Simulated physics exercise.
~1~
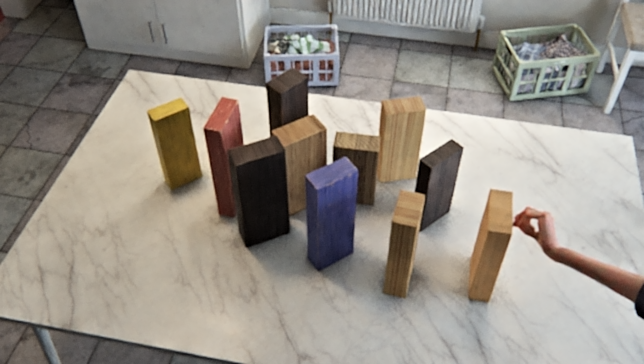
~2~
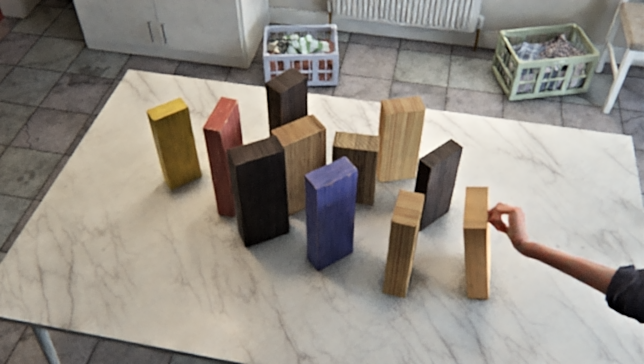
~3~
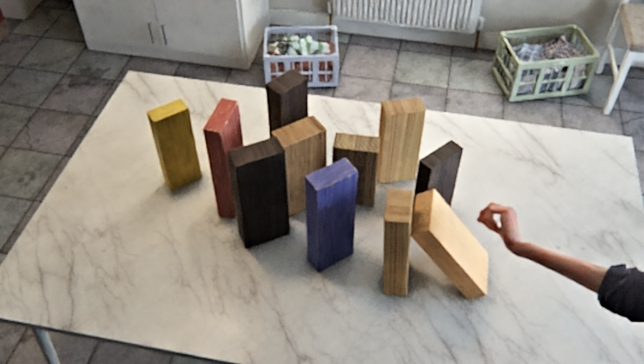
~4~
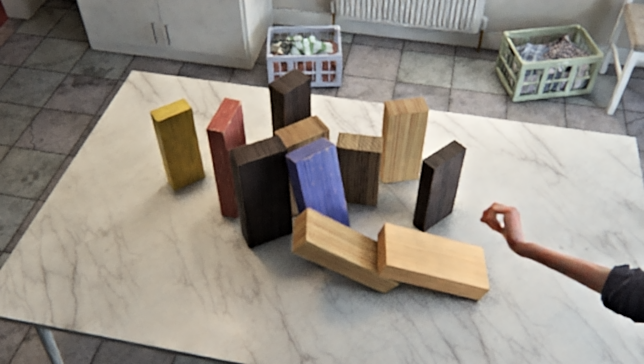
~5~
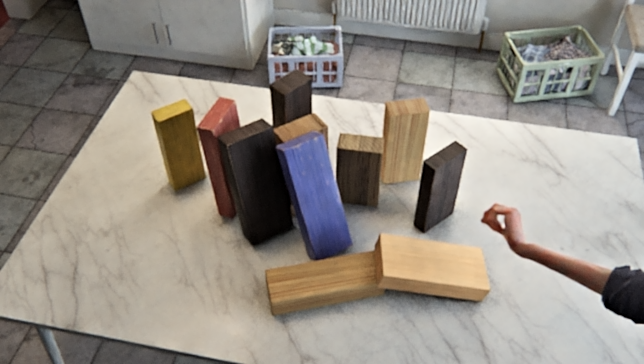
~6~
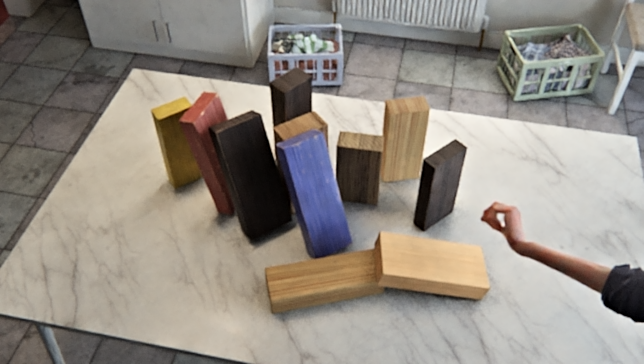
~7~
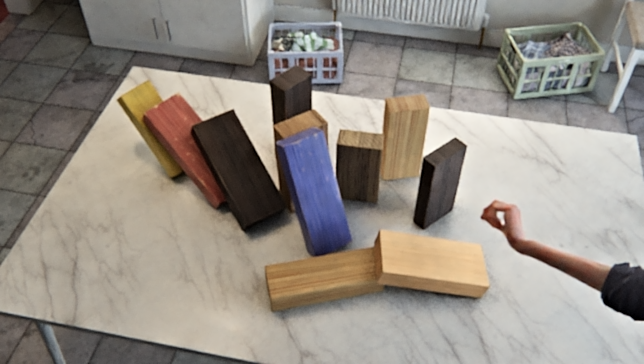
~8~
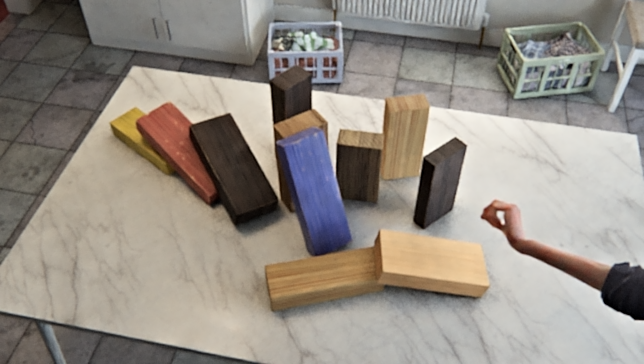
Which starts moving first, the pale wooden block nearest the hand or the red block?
The pale wooden block nearest the hand starts moving first. The red block only begins to tip later, after the pale block has fallen.
Tall wooden blocks topple leftward after a hand pushes one, leaving several upright at the back.
